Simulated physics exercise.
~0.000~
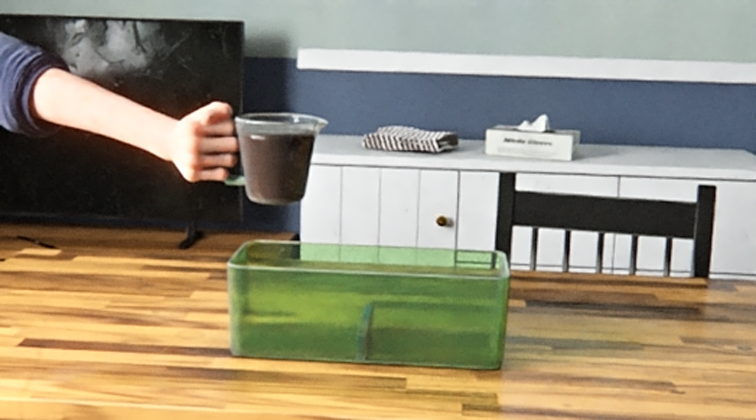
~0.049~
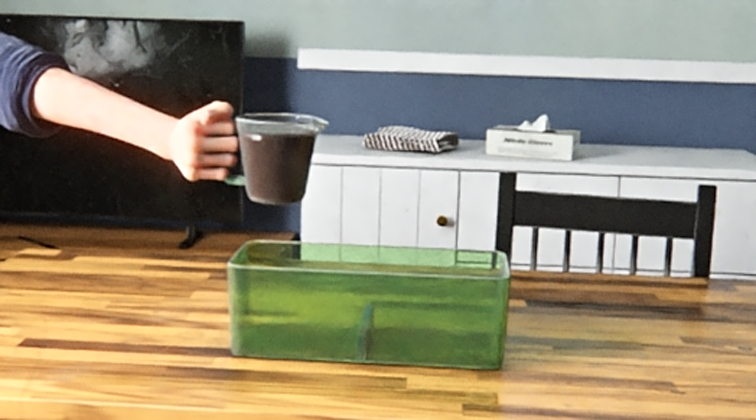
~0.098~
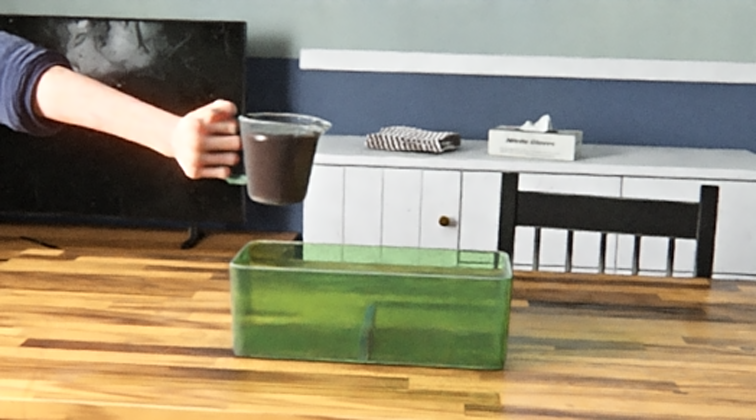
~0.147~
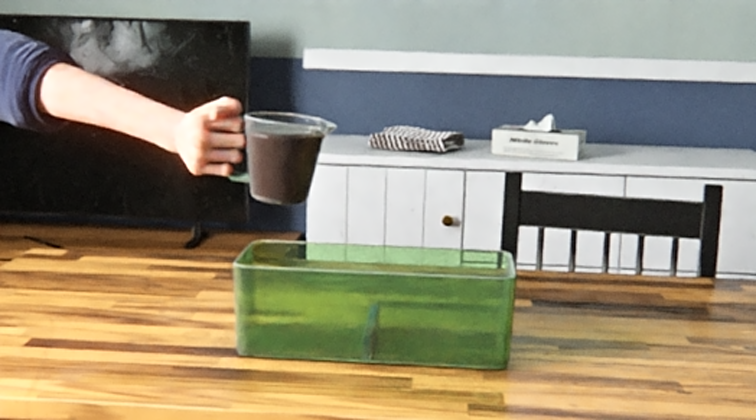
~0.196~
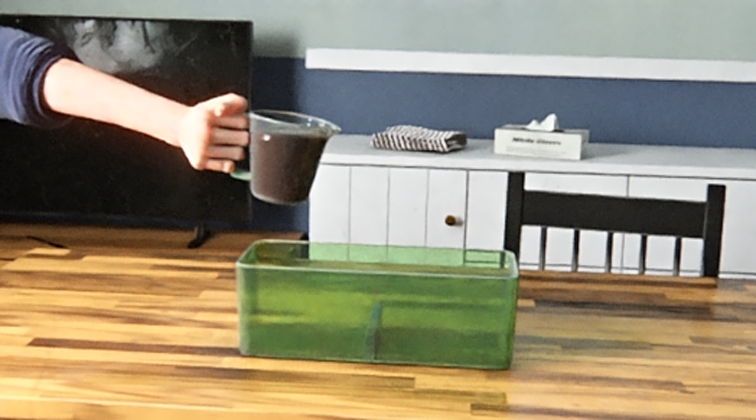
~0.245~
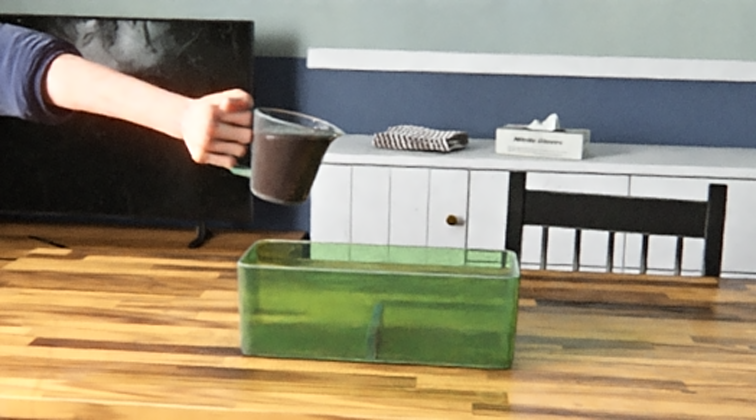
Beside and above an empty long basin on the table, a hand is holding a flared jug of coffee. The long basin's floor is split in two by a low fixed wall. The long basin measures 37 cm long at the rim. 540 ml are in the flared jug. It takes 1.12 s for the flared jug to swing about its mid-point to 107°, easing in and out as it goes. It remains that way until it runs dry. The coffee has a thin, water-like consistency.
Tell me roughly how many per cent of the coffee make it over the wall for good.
Roughly 68 per cent make it over.
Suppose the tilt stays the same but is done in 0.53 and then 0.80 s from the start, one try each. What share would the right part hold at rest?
In order, 45 and 55 per cent.
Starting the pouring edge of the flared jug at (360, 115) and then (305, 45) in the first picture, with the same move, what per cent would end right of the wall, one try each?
Some 95 and 55 per cent, in that order.
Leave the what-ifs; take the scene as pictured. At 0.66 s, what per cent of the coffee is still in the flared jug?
About 70 percent.
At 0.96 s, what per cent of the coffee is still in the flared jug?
Around 14 in a hundred.
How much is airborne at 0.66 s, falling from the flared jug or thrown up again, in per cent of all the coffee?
Estimate: About 20 % of all of it.
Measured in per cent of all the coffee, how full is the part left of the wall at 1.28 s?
Left share: Approx. 32 %.
By 0.66 s the tilt is 68° and 70 per cent is still to pour, 1 is left of the wall and 8 right of it.
By 0.96 s the tilt is 102° and 14 per cent is still to pour, 14 is left of the wall and 58 right of it.
By 1.28 s the tilt is 107° and 0 per cent is still to pour, 31 is left of the wall and 68 right of it.
By 1.62 s the tilt is 107° and 0 per cent is still to pour, 31 is left of the wall and 68 right of it.
At rest 31 per cent lies left of the wall, 68 right of it and 1 outside.
